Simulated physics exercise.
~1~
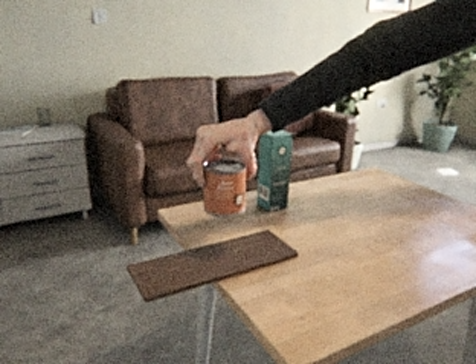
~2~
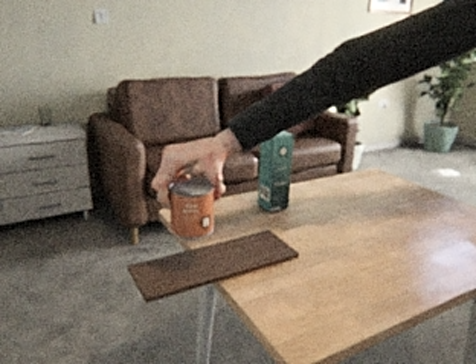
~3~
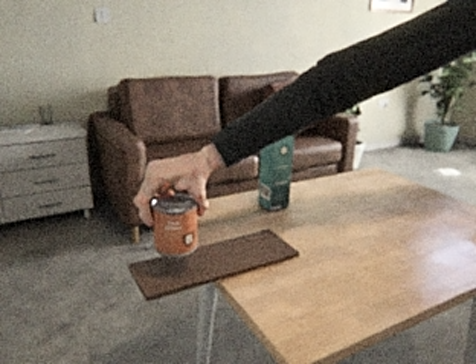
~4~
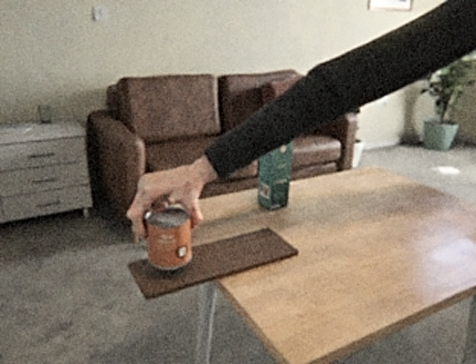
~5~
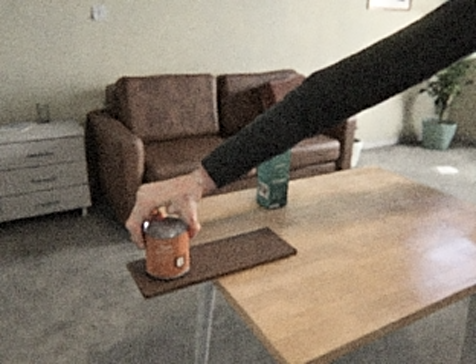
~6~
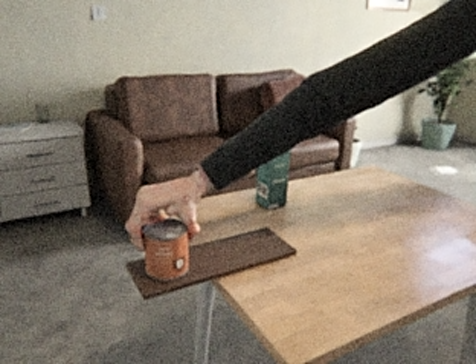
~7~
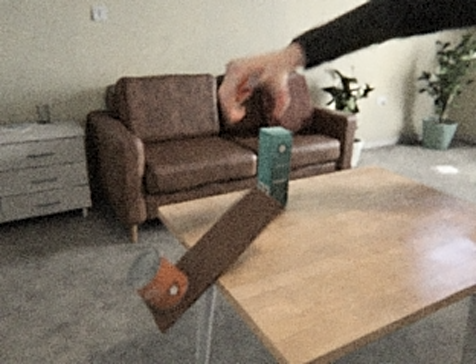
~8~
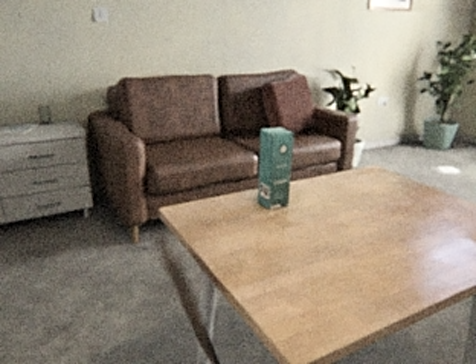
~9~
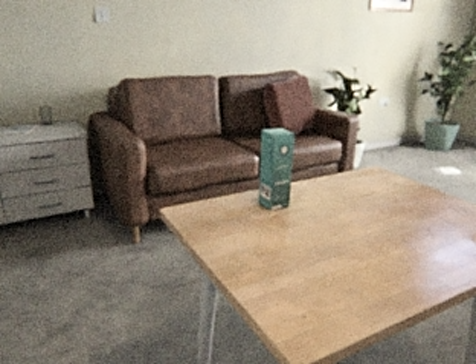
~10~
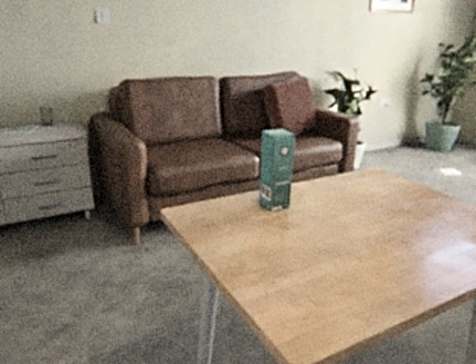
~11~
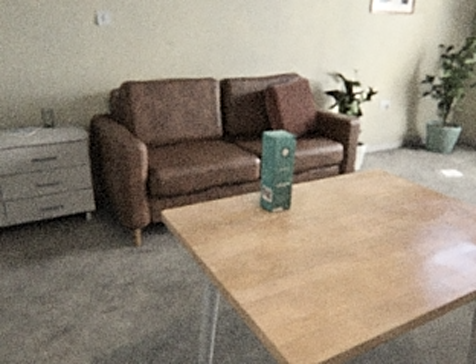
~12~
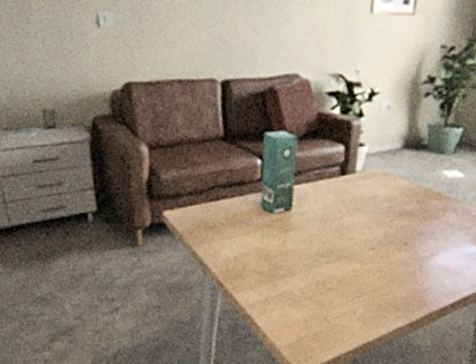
Living room, a hand setting an orange tin on an overhanging brown plank, which tips off the table, leaving a green carton standing.
